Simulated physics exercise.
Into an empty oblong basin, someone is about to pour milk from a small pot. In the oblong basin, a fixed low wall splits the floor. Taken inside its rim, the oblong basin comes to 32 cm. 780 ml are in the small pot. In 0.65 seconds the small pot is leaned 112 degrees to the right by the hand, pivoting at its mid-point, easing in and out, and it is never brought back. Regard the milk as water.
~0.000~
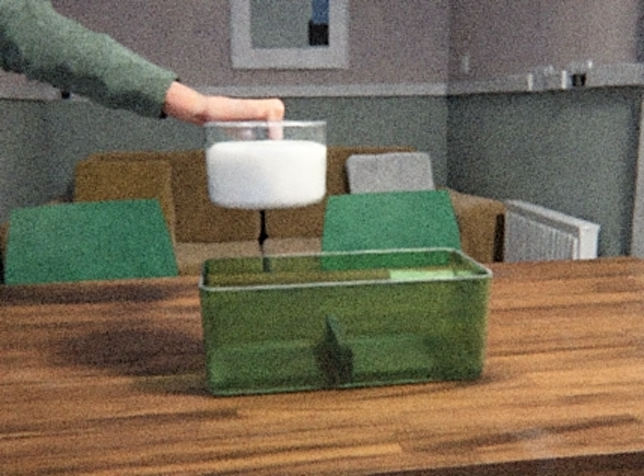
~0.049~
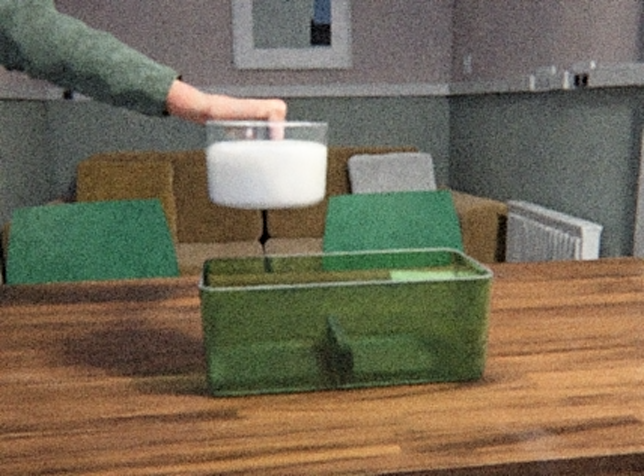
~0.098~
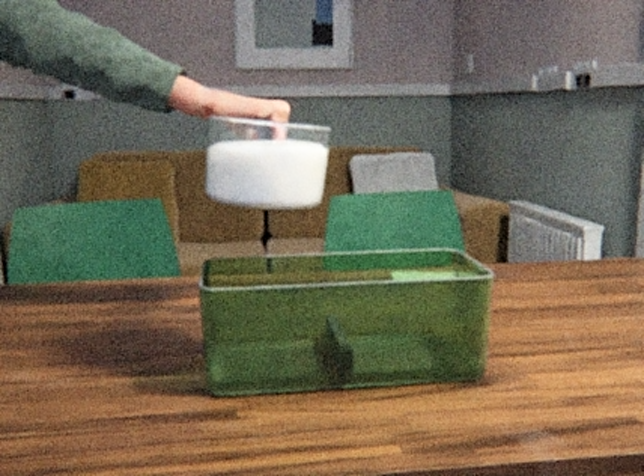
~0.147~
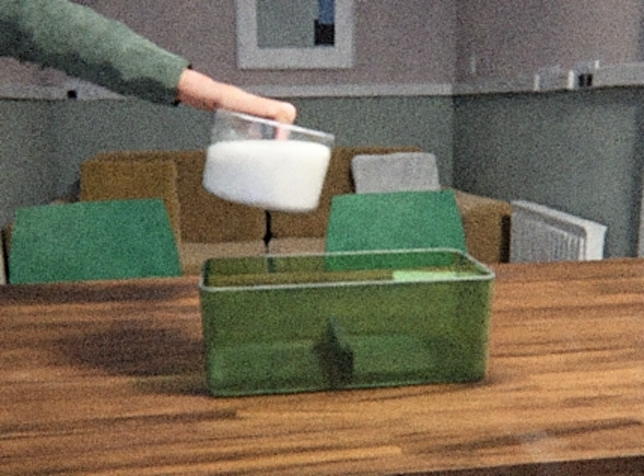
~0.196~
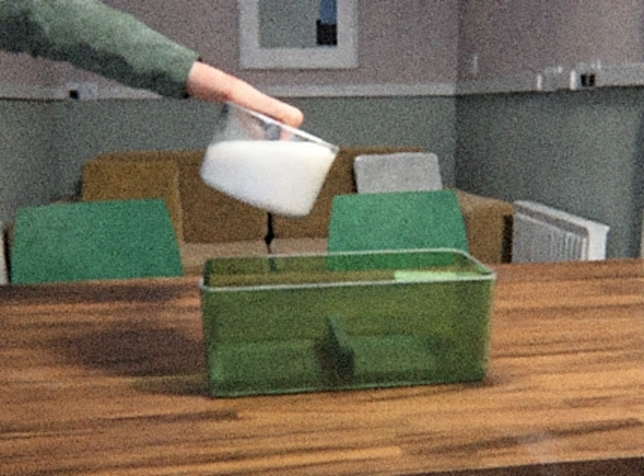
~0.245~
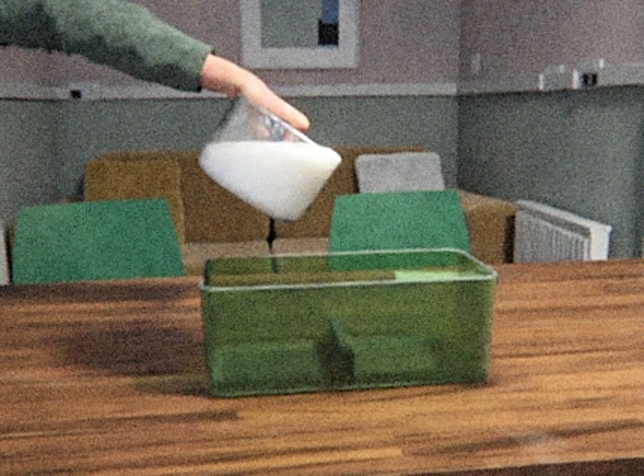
A hand held a clear round pot of milk above an empty green oblong basin on a wooden table, then slowly leaned it to the right until the milk reached the rim.
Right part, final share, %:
84 %.
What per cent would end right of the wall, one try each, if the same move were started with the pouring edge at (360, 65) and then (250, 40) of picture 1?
I'd expect close to 80 per cent and then close to 30 per cent.
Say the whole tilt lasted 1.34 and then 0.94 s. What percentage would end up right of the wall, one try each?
Respectively 90 and 90 %.
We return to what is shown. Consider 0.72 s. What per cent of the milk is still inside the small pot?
Near 6 in a hundred.
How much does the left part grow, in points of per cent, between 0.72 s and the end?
2 %.
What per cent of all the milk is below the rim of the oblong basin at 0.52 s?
Estimate - around 28 in a hundred parts.
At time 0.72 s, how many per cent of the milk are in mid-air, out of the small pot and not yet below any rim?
In-air share: About 6 %.
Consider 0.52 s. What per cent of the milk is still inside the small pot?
Near 34 in a hundred.
Then, 0.52 s in, the tilt is 101° and 35 per cent is still to pour, 0 is left of the wall and 28 right of it.
Then, 0.72 s in, the tilt is 112° and 6 per cent is still to pour, 13 is left of the wall and 75 right of it.
Then, 0.92 s in, the tilt is 112° and 0 per cent is still to pour, 14 is left of the wall and 84 right of it.
Then, 1.15 s in, the tilt is 112° and 0 per cent is still to pour, 14 is left of the wall and 85 right of it.
Finally, 15 per cent lies left of the wall, 84 right of it and 1 outside.
